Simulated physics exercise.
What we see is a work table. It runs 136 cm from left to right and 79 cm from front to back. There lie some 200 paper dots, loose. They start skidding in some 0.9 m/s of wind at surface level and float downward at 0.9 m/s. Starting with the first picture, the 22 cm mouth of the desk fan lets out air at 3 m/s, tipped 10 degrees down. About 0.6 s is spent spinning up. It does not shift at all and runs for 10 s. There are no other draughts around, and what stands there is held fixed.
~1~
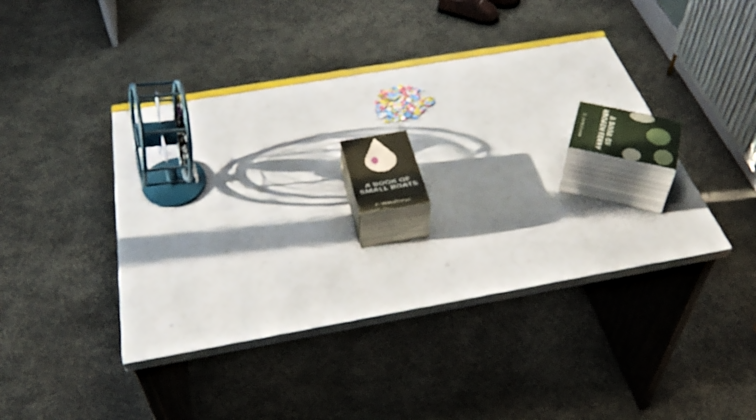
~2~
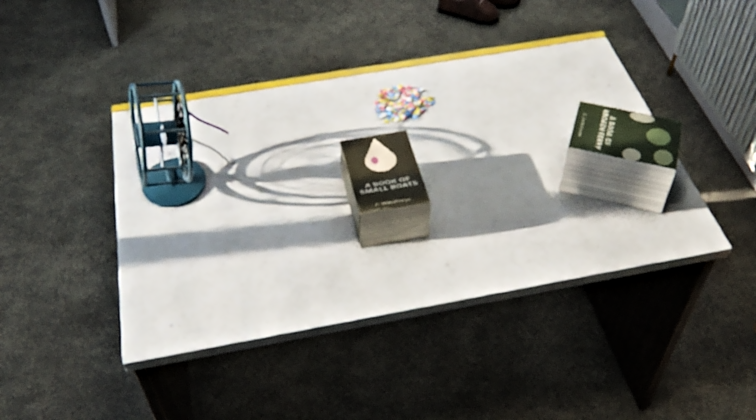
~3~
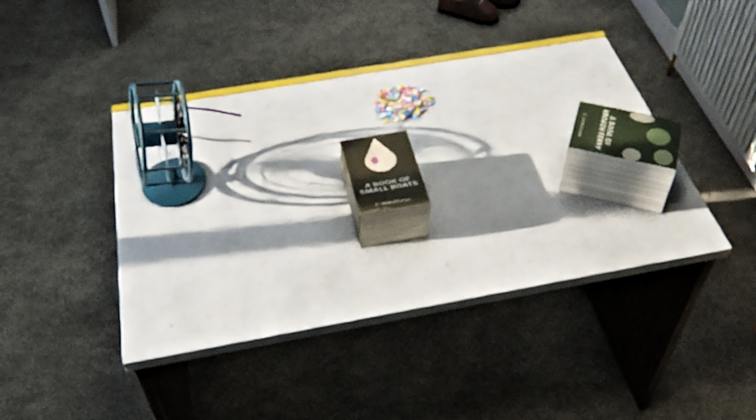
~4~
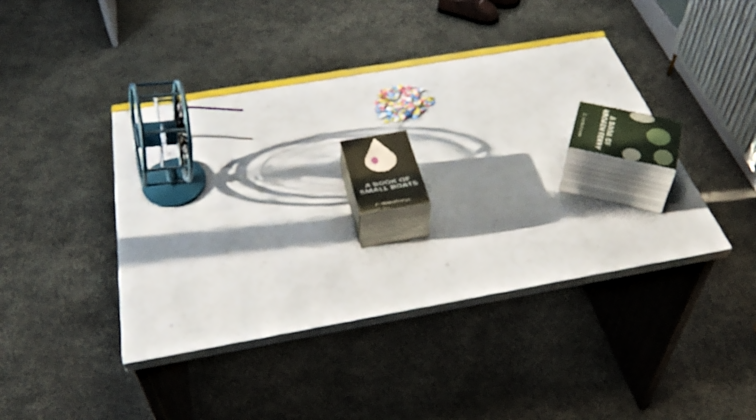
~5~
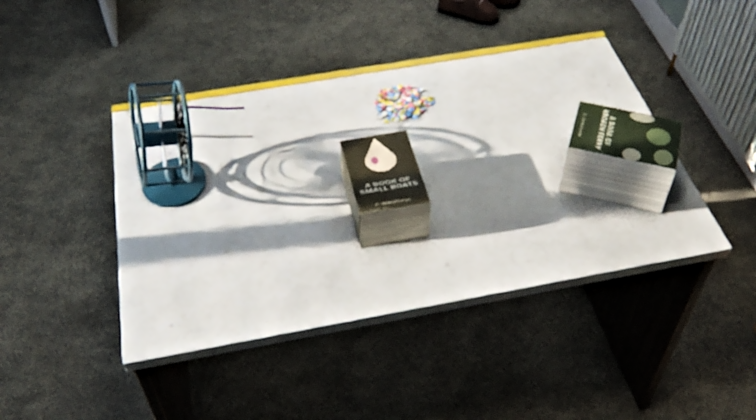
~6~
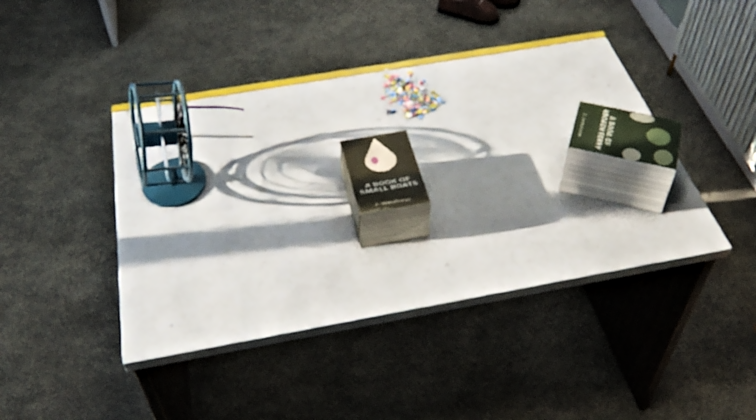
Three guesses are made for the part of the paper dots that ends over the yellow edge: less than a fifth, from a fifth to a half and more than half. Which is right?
Of the paper dots, more than half end over the yellow edge.
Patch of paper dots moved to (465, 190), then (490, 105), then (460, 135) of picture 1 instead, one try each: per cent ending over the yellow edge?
About 0, 10 and 0 in a hundred, in that order.
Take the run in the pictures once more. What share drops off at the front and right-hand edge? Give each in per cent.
Roughly 0 per cent at the front edge and 10 per cent at the right-hand edge.
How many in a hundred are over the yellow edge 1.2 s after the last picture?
90 % or thereabouts.
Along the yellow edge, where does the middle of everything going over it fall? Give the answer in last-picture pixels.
(466, 52).
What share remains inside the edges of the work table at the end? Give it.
About 0 per cent.
Then, 1.2 s after the last picture, 88 % are over the yellow edge; 100 % have settled or left.
Then, 2.4 s after the last picture, 88 % are over the yellow edge; 100 % have settled or left.
Then, 4.7 s after the last picture, 88 % are over the yellow edge; 100 % have settled or left.
Then, 9.2 s after the last picture, at the end, 88 % are over the yellow edge.
